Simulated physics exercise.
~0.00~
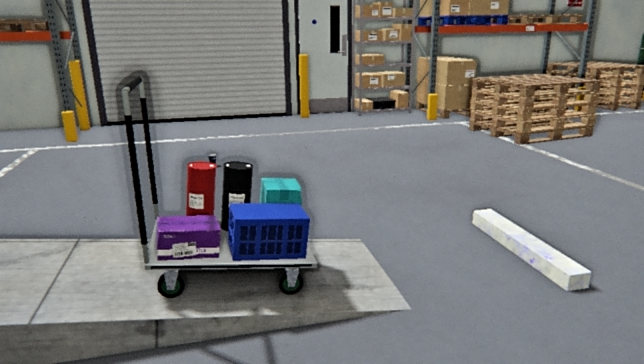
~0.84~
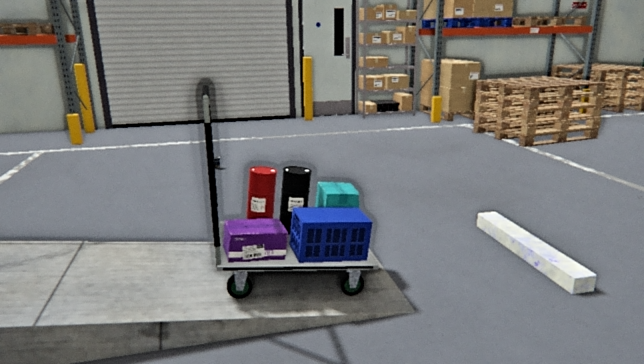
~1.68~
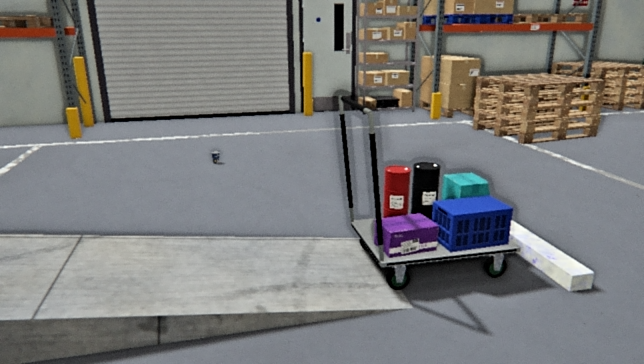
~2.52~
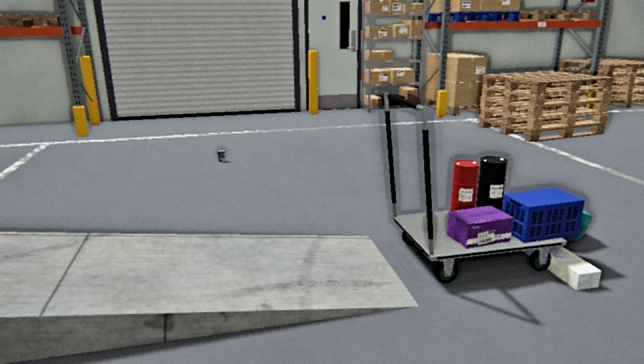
A loaded trolley rolls right down a ramp to the kerb, and the turquoise box falls off.
